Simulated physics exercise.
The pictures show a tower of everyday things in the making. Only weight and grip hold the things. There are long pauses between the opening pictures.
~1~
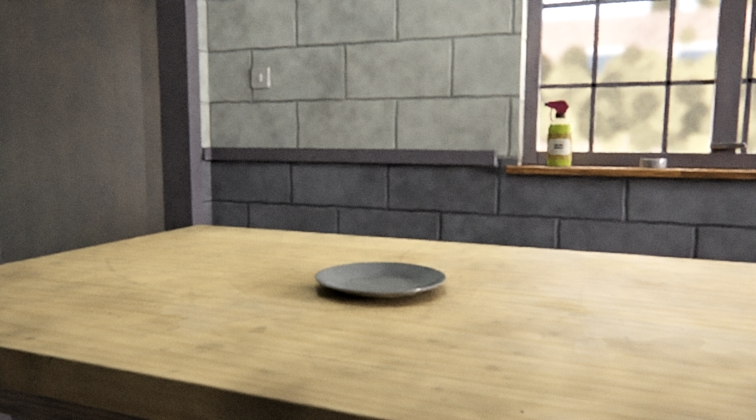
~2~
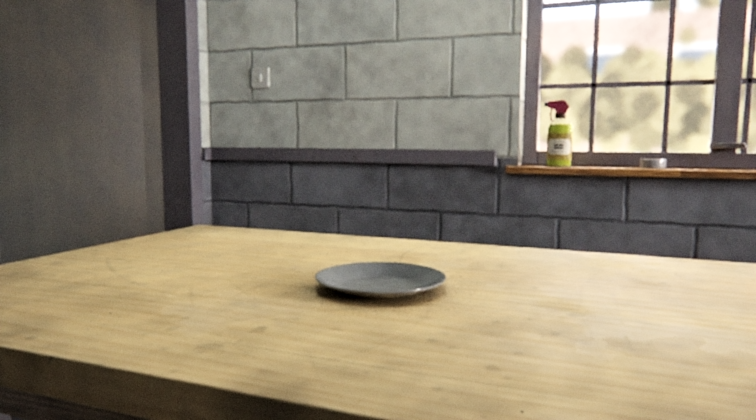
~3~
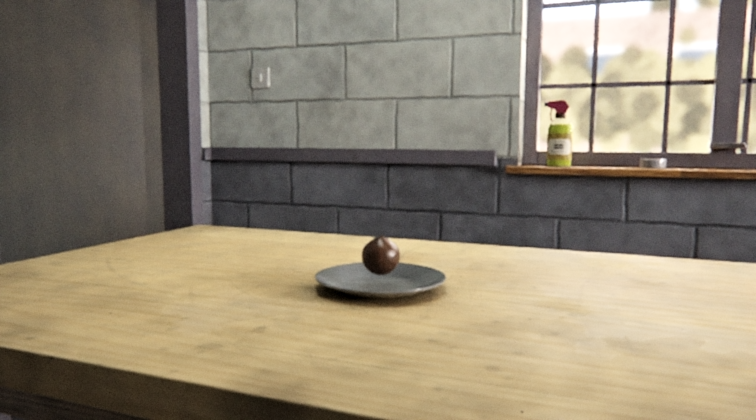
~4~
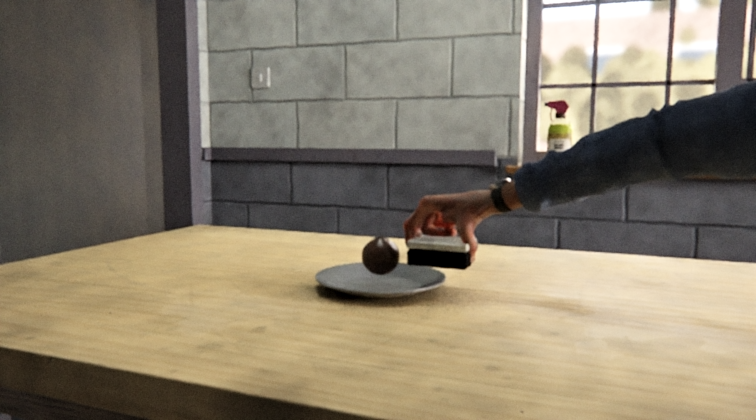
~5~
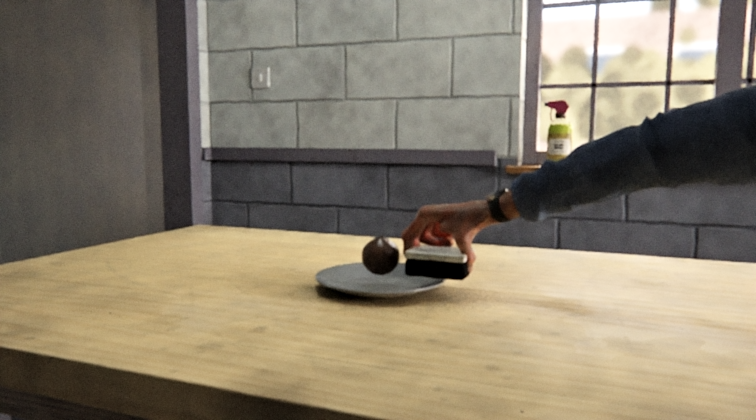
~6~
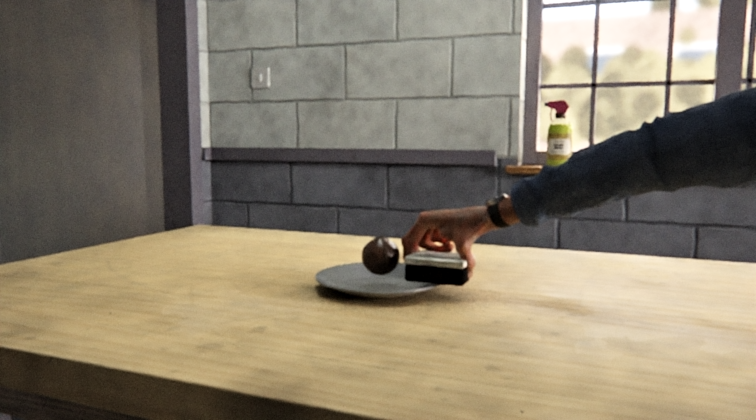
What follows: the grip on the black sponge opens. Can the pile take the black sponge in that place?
The pile stays up.
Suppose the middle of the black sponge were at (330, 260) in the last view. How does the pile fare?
Then it holds.
Then, 0.30 s on from there, no change.
Then, 0.70 s on from there, black sponge resting near (440, 268).
In the end, all 3 unmoved. At the end, from the last picture's camera, black sponge near (440, 268). The pile holds.
